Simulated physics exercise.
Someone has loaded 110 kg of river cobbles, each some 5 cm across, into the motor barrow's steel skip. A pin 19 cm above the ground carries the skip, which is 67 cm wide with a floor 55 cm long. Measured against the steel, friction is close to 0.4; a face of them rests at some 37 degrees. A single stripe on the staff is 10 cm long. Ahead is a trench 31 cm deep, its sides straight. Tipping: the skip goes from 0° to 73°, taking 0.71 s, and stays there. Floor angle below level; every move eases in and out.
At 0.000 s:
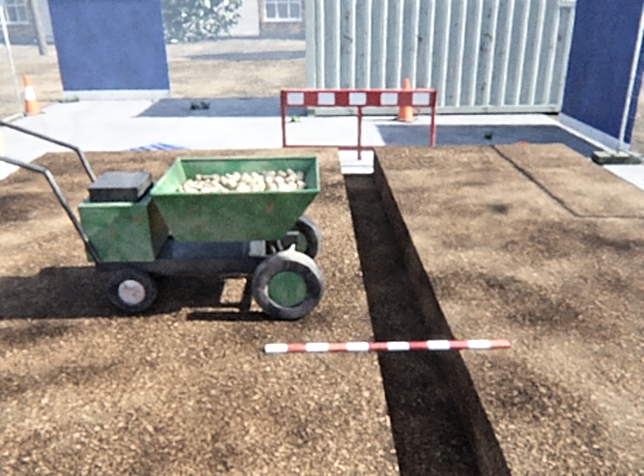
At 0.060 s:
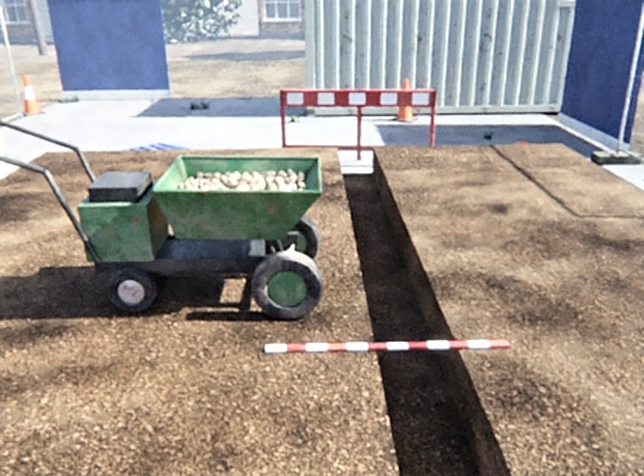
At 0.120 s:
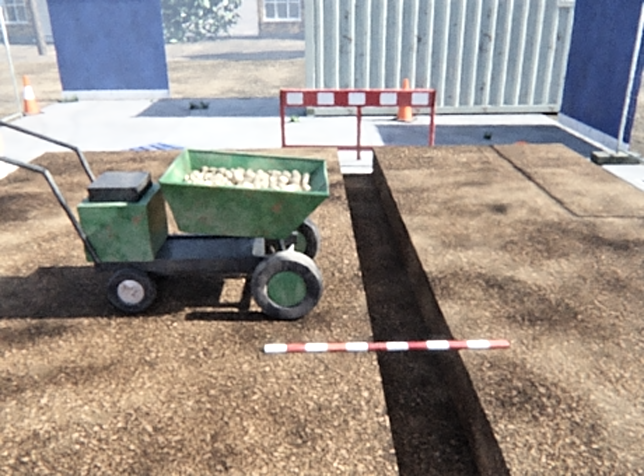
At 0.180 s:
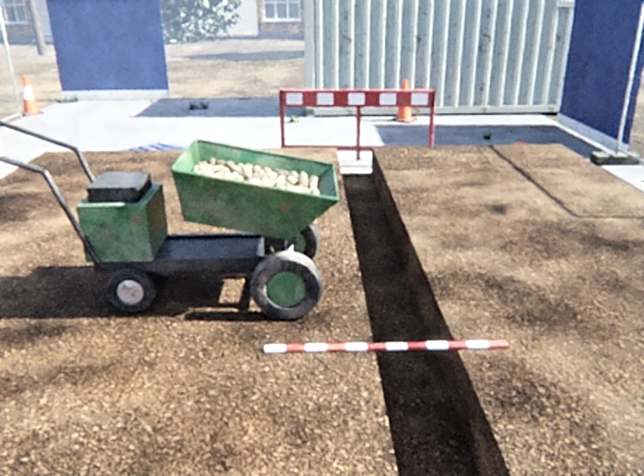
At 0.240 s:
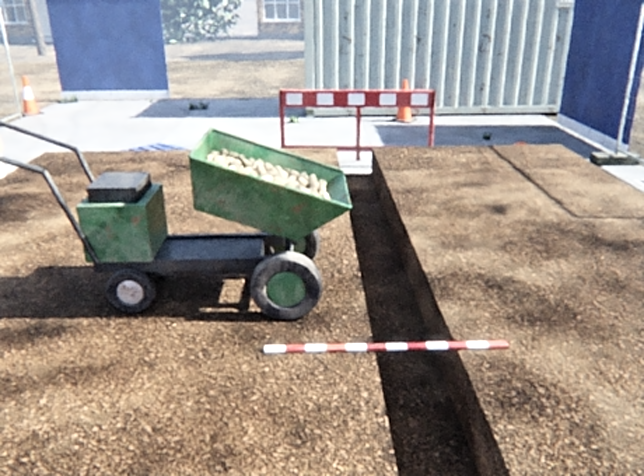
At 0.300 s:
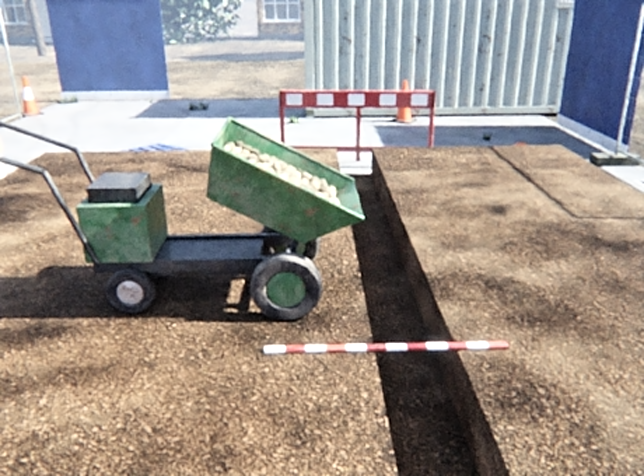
A green motor barrow tilts its skip of pale cobbles rightward beside a narrow trench.
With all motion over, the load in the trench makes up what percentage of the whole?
It makes up about 68 percent of the whole load.
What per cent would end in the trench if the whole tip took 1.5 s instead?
About 90%.
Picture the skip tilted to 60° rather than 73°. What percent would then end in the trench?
Close to 50 per cent then.
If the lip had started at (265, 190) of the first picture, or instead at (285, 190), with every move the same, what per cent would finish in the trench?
From the first place around 95 per cent, from the other around 95.
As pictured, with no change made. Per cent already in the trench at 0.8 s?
Around 25 per cent of it.
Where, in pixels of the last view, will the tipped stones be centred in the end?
Look at roughly (418, 321).
After 0.5 s the floor is at 61°; 100 % in the skip; the foremost stones are at (376, 240).
After 0.8 s the floor is at 73°; 70 % in the skip, 26 % in the trench, 4 % past the trench; the foremost stones are at (453, 293).
After 1.2 s the floor is at 73°; 18 % in the skip, 50 % in the trench, 32 % past the trench; the foremost stones are at (575, 294).
After 3.1 s the floor is at 73°; 0 % in the skip, 68 % in the trench, 32 % past the trench; the foremost stones are past the picture's edge.
